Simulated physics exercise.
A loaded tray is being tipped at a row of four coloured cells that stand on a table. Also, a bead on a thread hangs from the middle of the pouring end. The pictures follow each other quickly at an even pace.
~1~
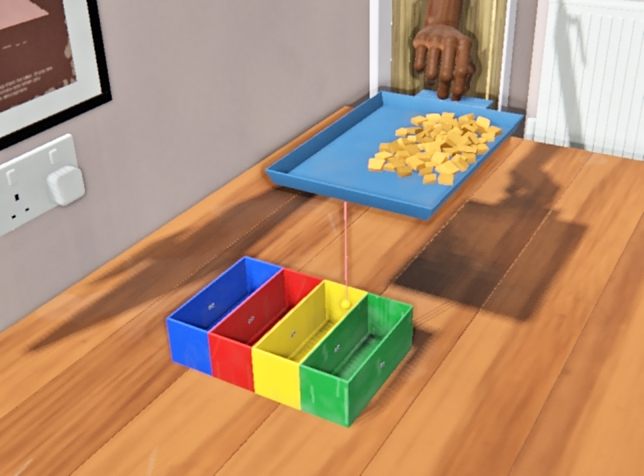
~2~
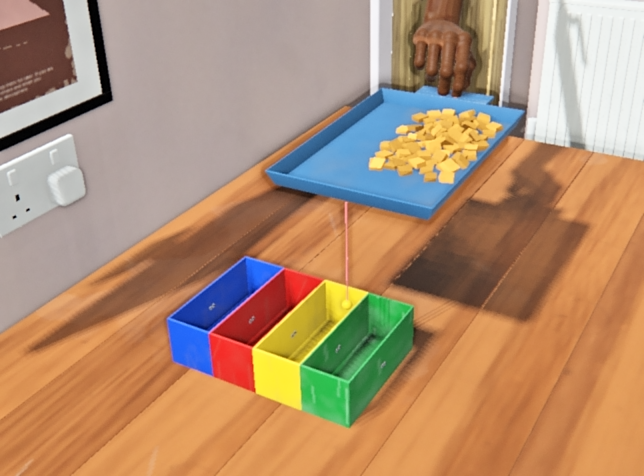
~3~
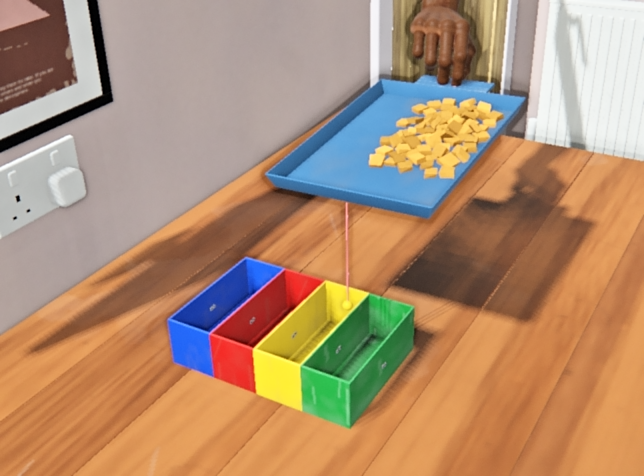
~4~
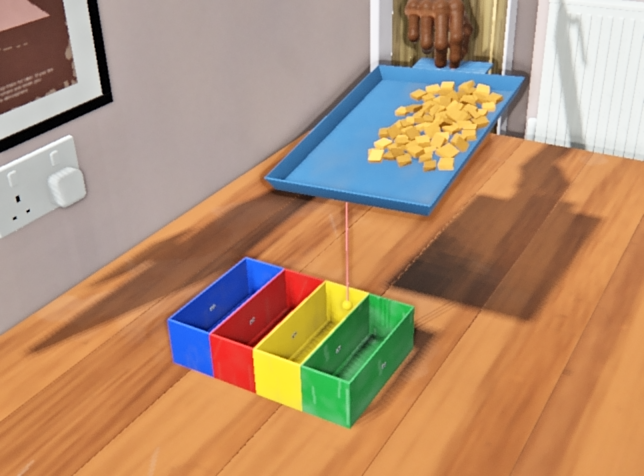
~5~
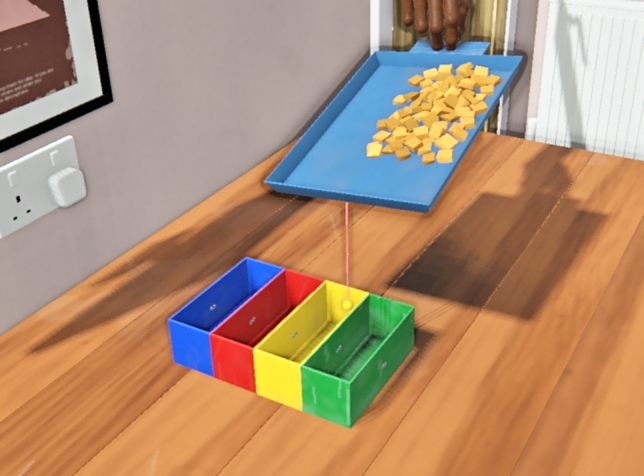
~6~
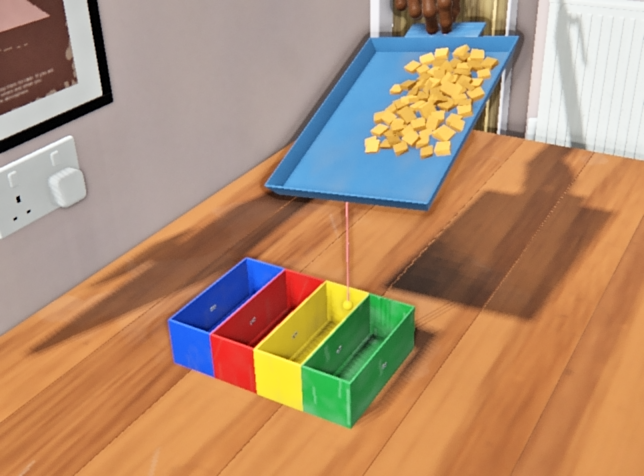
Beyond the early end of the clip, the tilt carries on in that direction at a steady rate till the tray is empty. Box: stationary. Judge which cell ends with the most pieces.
The red cell ends with the most.
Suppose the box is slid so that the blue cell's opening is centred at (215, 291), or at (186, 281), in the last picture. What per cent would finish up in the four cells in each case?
First placement near 100 percent, second near 100 percent.
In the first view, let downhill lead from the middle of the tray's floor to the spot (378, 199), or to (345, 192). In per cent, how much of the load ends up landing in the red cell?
Lab note: Case 1 near 0 %, case 2 near 20 %.
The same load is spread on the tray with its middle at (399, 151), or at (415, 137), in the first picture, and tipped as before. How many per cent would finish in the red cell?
Near 60 % and 60 %.
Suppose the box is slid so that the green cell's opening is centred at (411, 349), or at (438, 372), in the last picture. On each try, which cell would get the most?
For the first position it is that blue cell, and for the second it is blue.
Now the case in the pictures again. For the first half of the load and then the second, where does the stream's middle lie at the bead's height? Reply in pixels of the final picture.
First roughly (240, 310), then roughly (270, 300).
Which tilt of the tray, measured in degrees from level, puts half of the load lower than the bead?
It is at around 80 degrees.
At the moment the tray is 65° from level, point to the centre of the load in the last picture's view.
In the last view, the load is centred close to (293, 199).
Shortly afterwards, tray tipped steeply; near two thirds on the tray; near a third falling or outside the box.
Next, tray tipped past a quarter turn; near two thirds in the red cell; a little in the yellow cell; a little in the blue cell; a little falling or outside the box.
Some moments later, tray tipped past a quarter turn; near two thirds in the red cell; a little in the yellow cell; a little in the blue cell; only a few falling or outside the box.
In the end, tray tipped past a quarter turn; near two thirds in the red cell; a little in the yellow cell; a little in the blue cell; none at all in the green cell; only a few outside the box.
